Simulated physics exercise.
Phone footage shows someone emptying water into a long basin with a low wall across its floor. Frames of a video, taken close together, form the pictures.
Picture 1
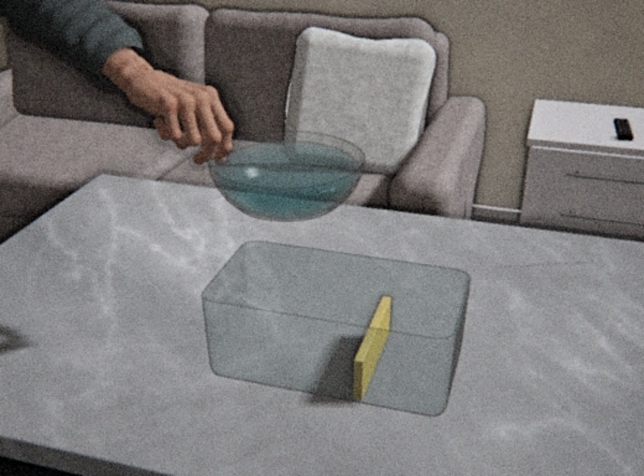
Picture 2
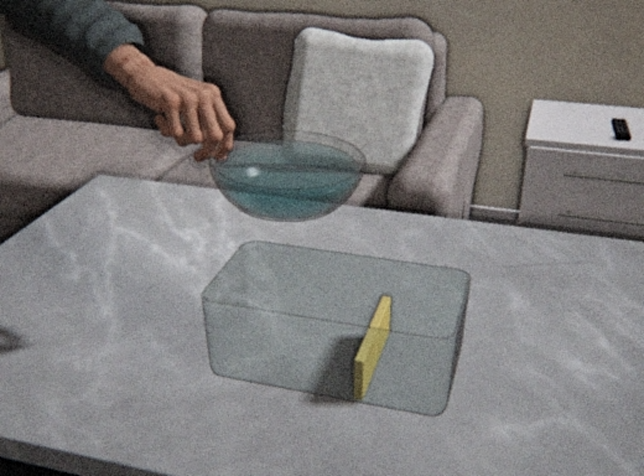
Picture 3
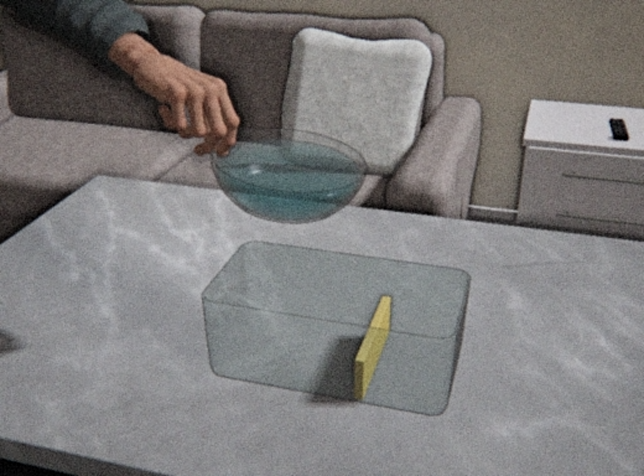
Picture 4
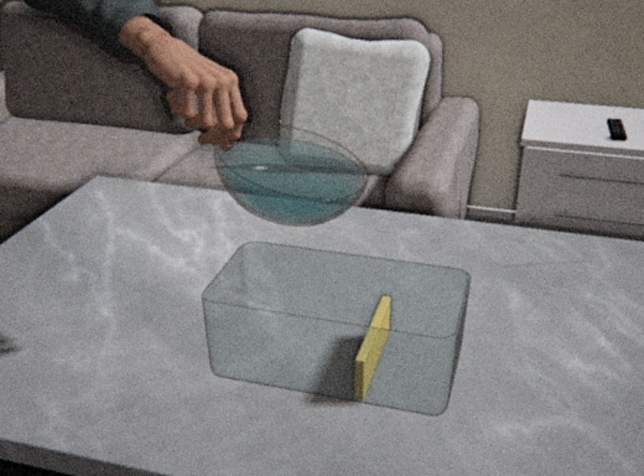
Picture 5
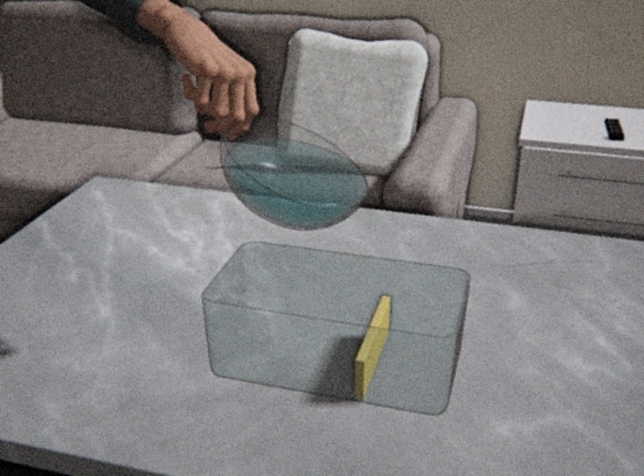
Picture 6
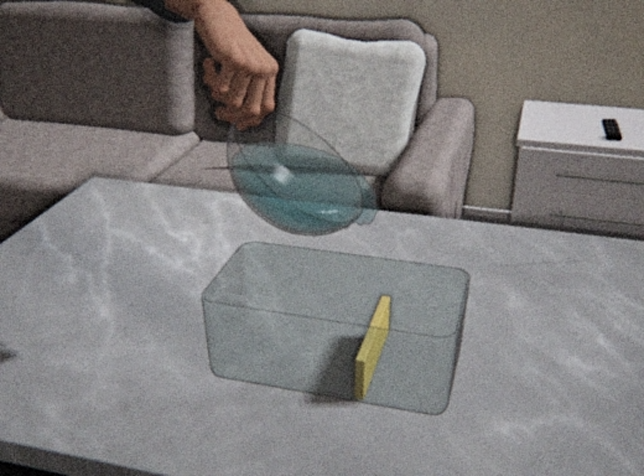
A hand tilts a clear bowl rightward until water begins pouring over its edge.
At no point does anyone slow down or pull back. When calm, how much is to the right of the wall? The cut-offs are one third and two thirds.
No lower than a third, no higher than two thirds.
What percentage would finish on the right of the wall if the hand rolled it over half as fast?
It comes to around 75 per cent.
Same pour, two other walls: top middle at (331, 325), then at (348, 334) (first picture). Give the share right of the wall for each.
The first placement leaves close to 75 per cent, the second close to 60 per cent.
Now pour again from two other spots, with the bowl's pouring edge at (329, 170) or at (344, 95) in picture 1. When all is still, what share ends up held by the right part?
Close to 15 % for the first start and close to 50 % for the second.
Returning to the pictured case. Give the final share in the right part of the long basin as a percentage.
It comes to about 55 per cent.
A moment on, the bowl is tipped right over and 1 per cent is still to pour, 23 is left of the wall and 64 right of it.
Next, the bowl is tipped right over and 0 per cent is still to pour, 29 is left of the wall and 42 right of it.
Then the bowl is tipped right over and 0 per cent is still to pour, 32 is left of the wall and 50 right of it.
Later the bowl is tipped right over and 0 per cent is still to pour, 36 is left of the wall and 57 right of it.
At rest 36 per cent lies left of the wall, 57 right of it and 7 outside.
